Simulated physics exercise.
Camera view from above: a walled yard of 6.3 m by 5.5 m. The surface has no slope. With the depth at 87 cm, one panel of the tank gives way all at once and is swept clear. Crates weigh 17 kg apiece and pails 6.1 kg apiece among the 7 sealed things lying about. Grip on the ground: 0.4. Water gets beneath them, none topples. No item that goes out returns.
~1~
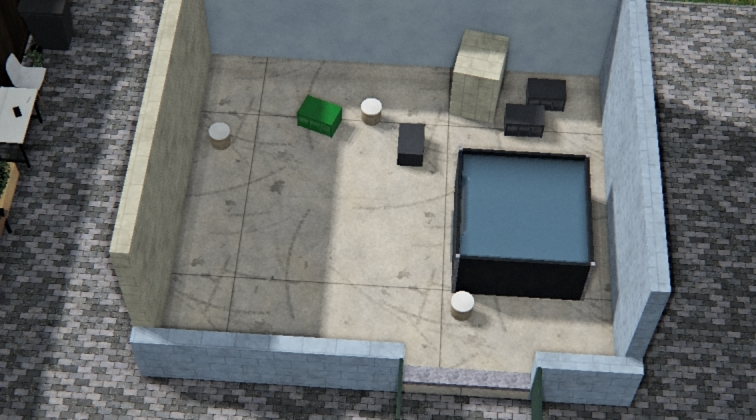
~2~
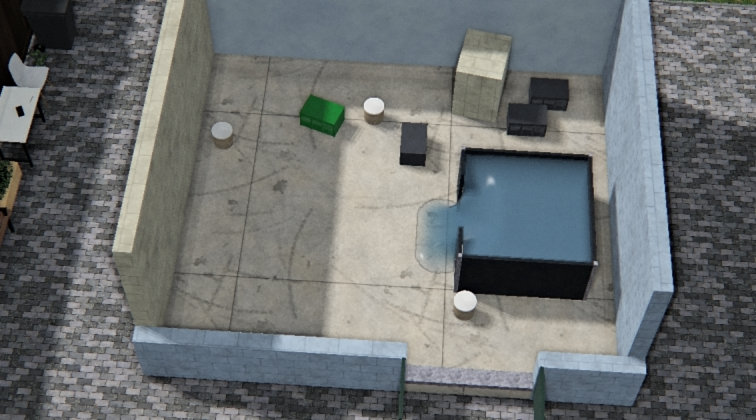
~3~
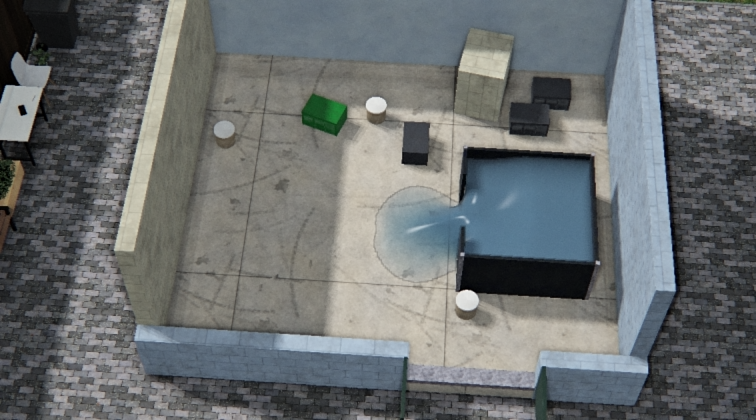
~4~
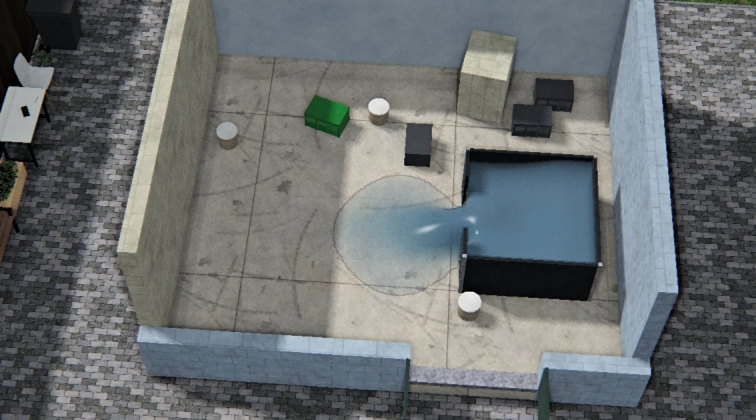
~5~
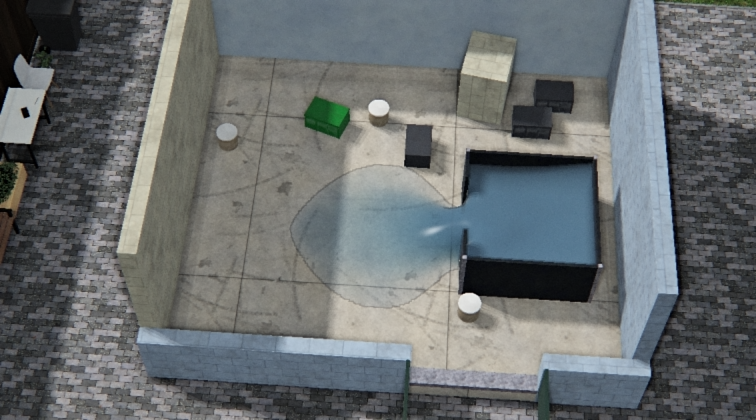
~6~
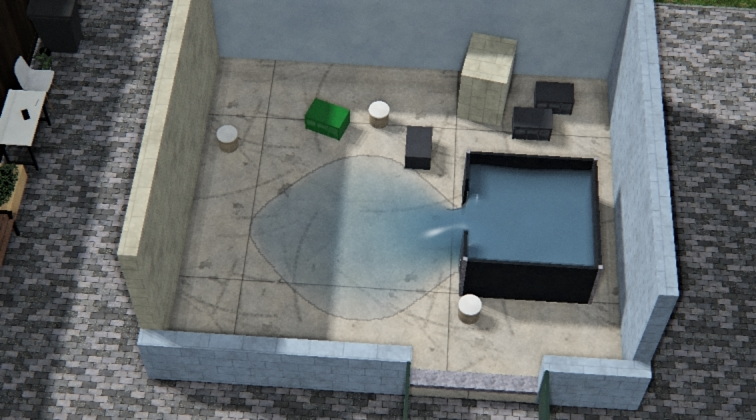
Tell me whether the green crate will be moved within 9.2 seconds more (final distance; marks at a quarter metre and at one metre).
I think it's going to get taken a long way.
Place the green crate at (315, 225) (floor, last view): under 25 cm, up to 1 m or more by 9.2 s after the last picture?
As it turns out, it is swept away.
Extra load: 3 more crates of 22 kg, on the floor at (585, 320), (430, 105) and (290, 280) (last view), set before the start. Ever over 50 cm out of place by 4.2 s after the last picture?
Order as asked - not as far, not as far, farther.
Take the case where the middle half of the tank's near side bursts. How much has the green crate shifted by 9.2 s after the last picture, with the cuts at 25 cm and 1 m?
My answer is that the green crate remains put.
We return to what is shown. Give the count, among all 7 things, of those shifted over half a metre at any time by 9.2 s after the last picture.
That makes 5.
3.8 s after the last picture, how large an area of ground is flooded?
That flooded area is roughly 26 m2.
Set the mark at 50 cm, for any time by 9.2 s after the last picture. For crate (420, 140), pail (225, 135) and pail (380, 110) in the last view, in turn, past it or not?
Results in listed order: Exceeds / exceeds / exceeds.
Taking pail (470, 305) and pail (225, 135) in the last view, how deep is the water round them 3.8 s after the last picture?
About 0 and 4 cm.
Then, 1.2 s after the last picture the green crate is near (302, 84), 0.7 m from its start, aground; 0 of 7 are out; 1 afloat.
Then, 3.8 s after the last picture the green crate is near (303, 96), 0.5 m from its start, afloat; 0 of 7 are out; 1 afloat.
Then, 6.2 s after the last picture the green crate is near (430, 102), 1.6 m from its start, afloat; 0 of 7 are out; 2 afloat.
Then, 9.2 s after the last picture the green crate is near (546, 162), 3.5 m from its start, afloat; 0 of 7 are out; 3 afloat.
